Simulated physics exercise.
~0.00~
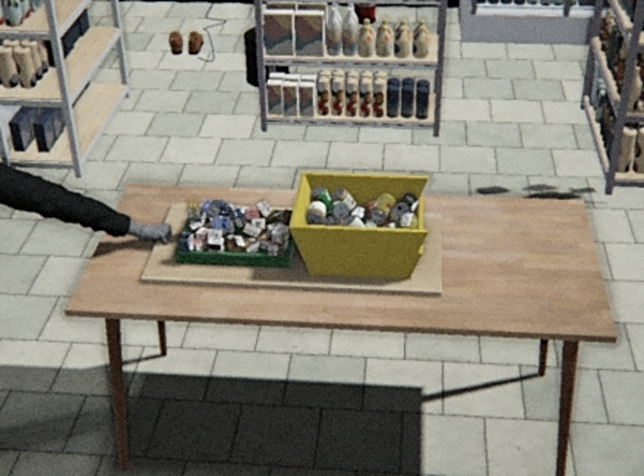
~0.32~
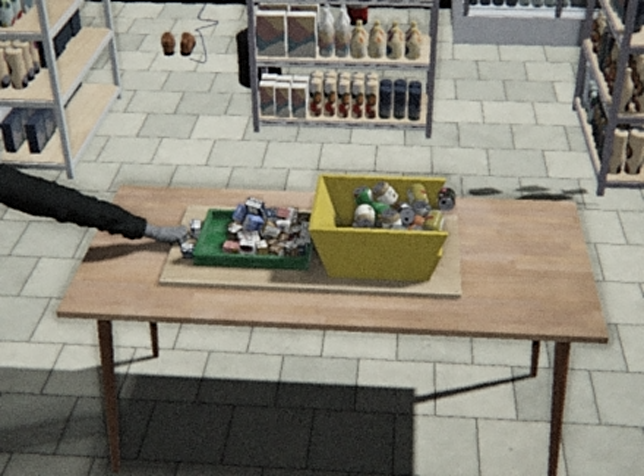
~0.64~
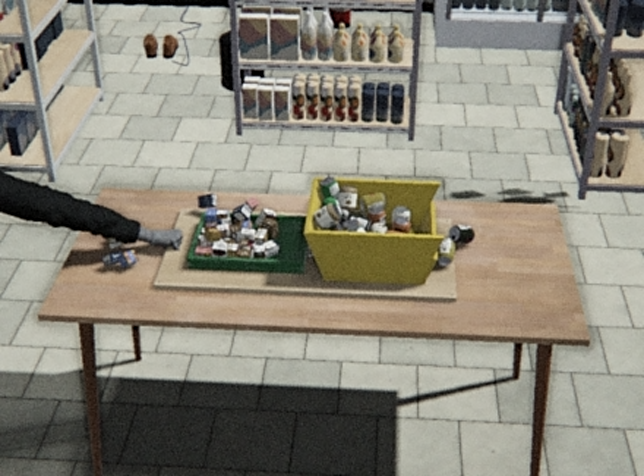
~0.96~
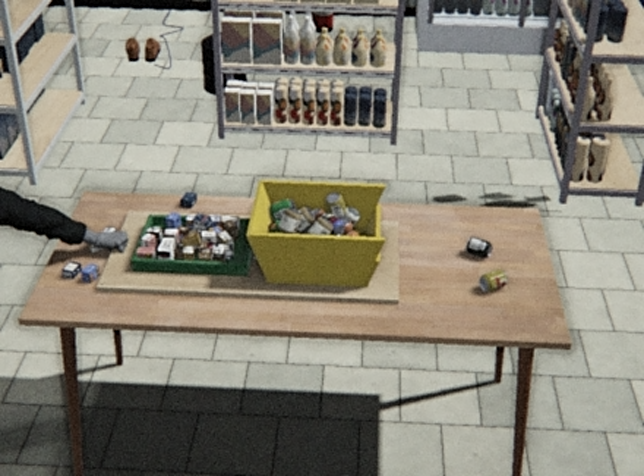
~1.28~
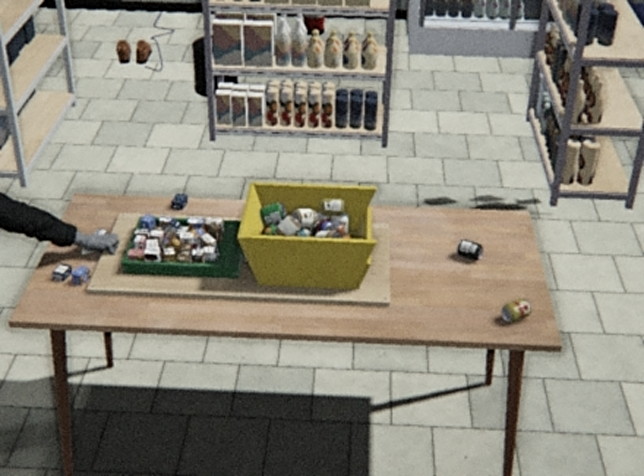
At first, a yellow tote of mini cans and a green tote of small cartons sit on a board on a wooden table, with a gloved hand at the board's left end. The arm shoves the board a short way to the right, and the contents of both totes shift. As it shakes the load, cans spill past the yellow tote's right-hand wall and cartons drop around the green one. The board then moves back left and stops. Finally, two cans lie on the table at the right, a few cartons lie near the green tote, and most items remain inside.
